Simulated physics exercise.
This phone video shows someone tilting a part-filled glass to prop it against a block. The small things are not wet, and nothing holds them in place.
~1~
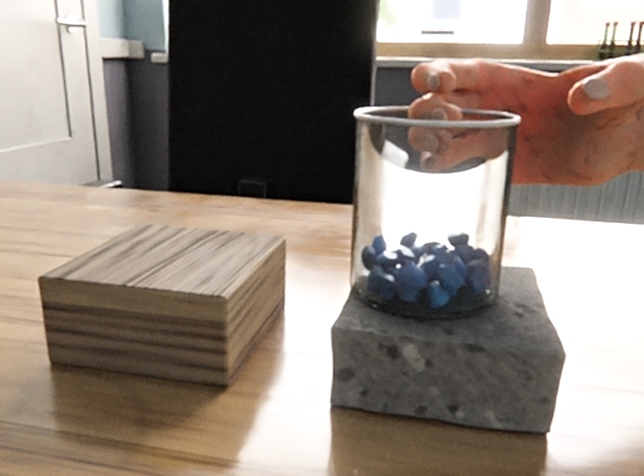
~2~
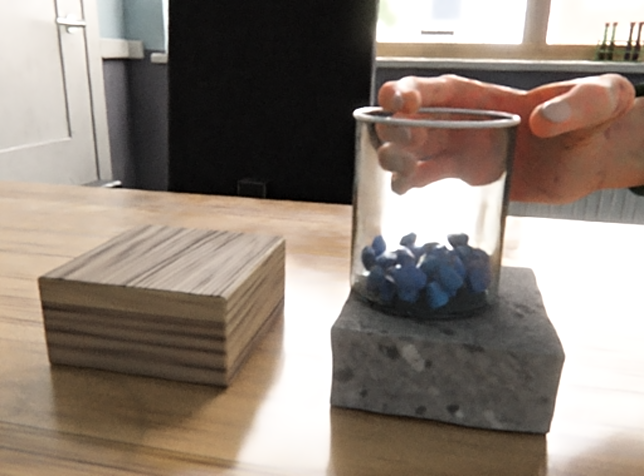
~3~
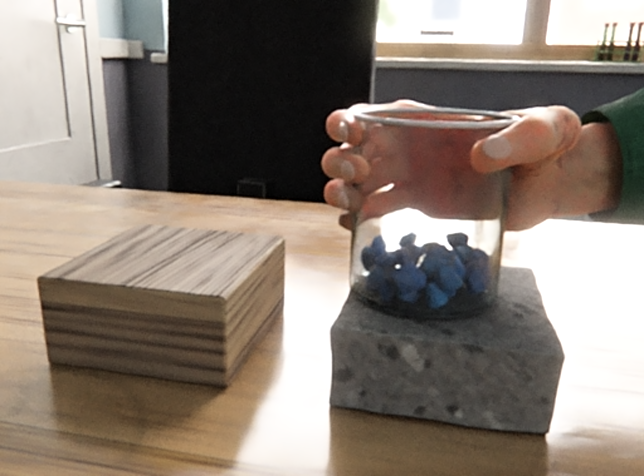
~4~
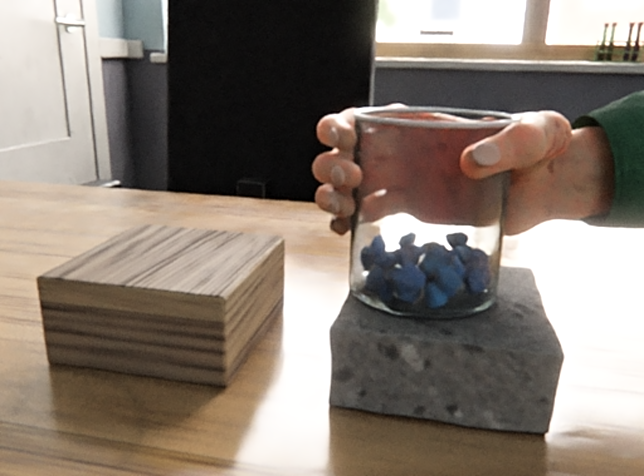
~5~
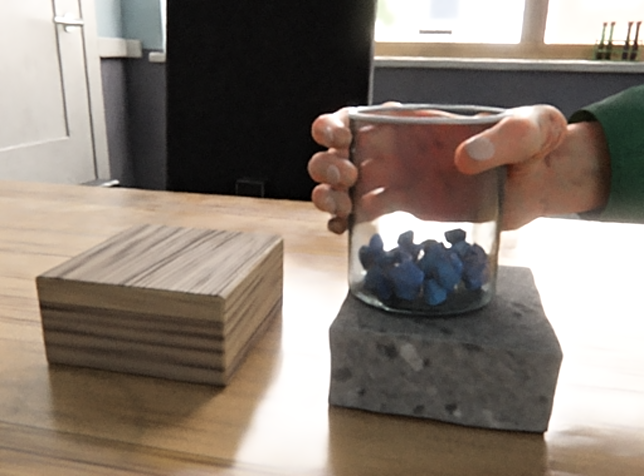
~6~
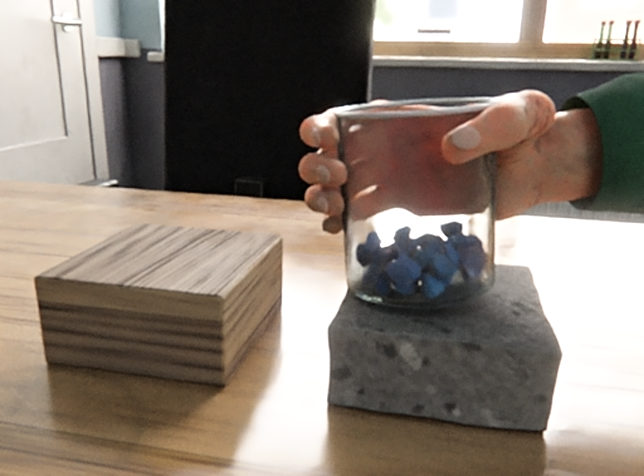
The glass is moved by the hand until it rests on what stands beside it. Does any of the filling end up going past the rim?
No.
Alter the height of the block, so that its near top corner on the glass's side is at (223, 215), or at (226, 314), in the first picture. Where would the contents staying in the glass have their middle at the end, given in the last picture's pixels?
It would settle near (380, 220) the first time and near (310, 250) the second time.
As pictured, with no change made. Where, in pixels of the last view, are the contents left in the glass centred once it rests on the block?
(320, 242), roughly speaking.
Then, 0.45 s on from there, the glass leans 35°; everything is still inside.
Then, 0.92 s on from there, the glass leans 65°; everything is still inside.
Then, 1.49 s on from there, the glass rests on the block at 82°; everything is still inside.
In the end, the glass rests on the block at 82°; everything is still inside.
